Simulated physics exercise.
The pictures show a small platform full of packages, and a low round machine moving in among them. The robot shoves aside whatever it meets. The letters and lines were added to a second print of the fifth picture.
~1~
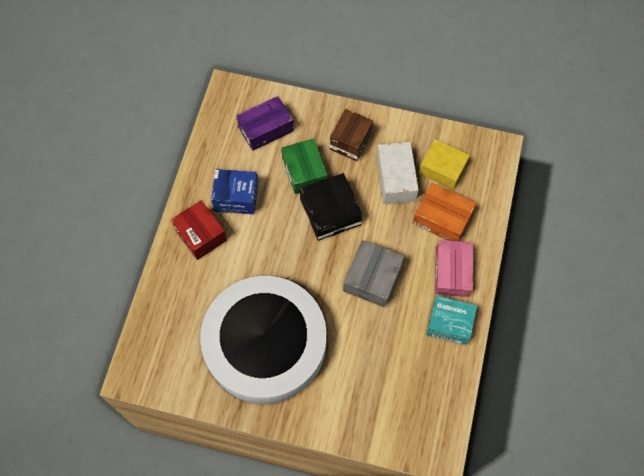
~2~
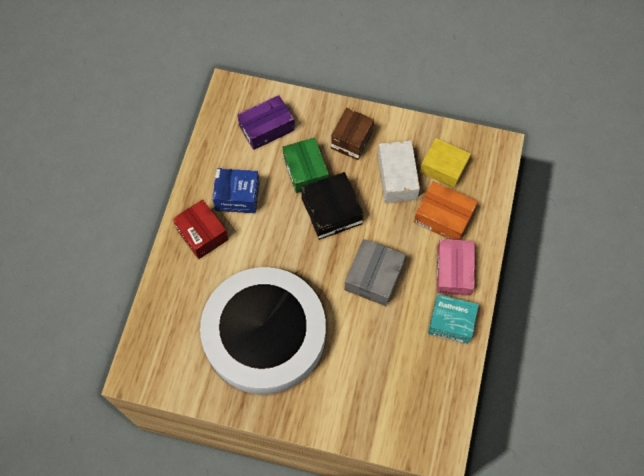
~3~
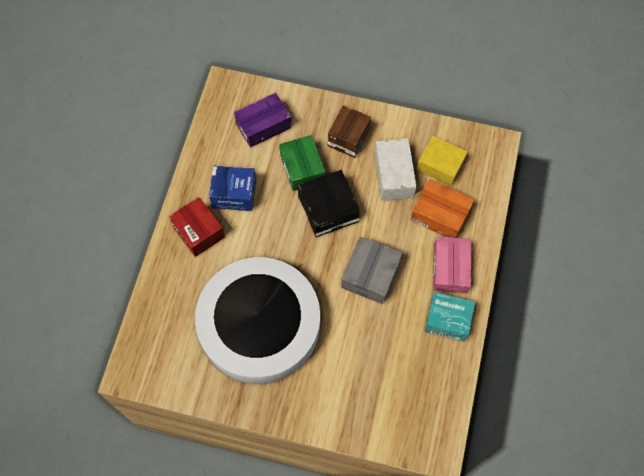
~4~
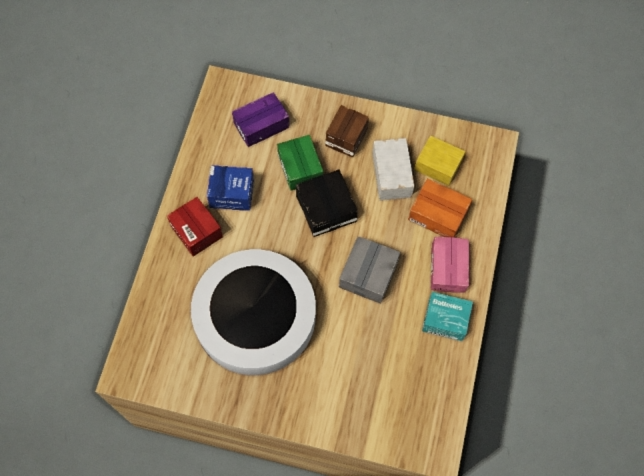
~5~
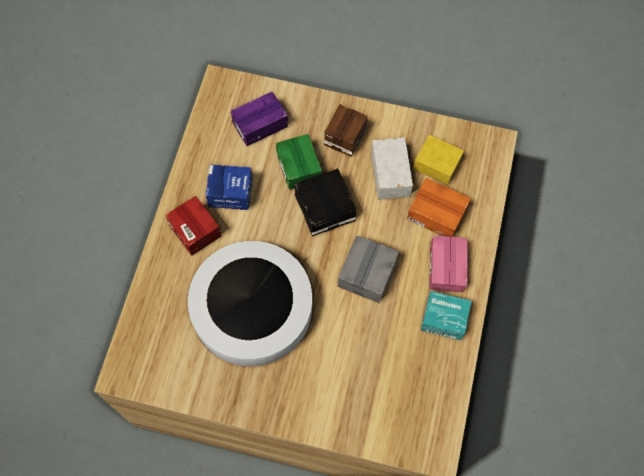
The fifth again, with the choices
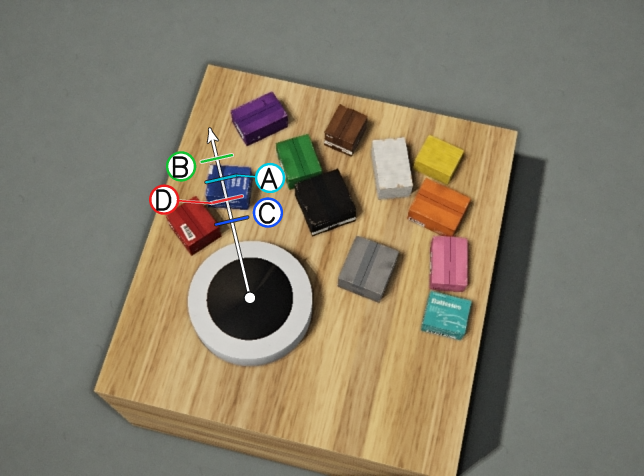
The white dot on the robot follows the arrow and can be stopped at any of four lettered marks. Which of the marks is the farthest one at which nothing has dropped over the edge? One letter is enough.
C.
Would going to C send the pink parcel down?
No.
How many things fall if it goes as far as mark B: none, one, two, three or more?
In all, one.
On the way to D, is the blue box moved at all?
Yes.
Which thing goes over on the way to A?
It is the red parcel.
On the marked copy, A at (222, 179); B at (217, 158); C at (232, 221); D at (226, 200); the arrow from (250, 298) to (210, 129); the white dot at (250, 298).
Taking C. A third of the way, robot (244, 273); red parcel (190, 221); turquoise box (446, 316).
Two thirds of the way, robot (237, 244); red parcel (176, 200); blue box (227, 176).
When it is over, robot (233, 227); red parcel (167, 191); blue box (223, 161); nothing has fallen.
As for the rest, A drops the red parcel; B drops the red parcel; D drops the red parcel.
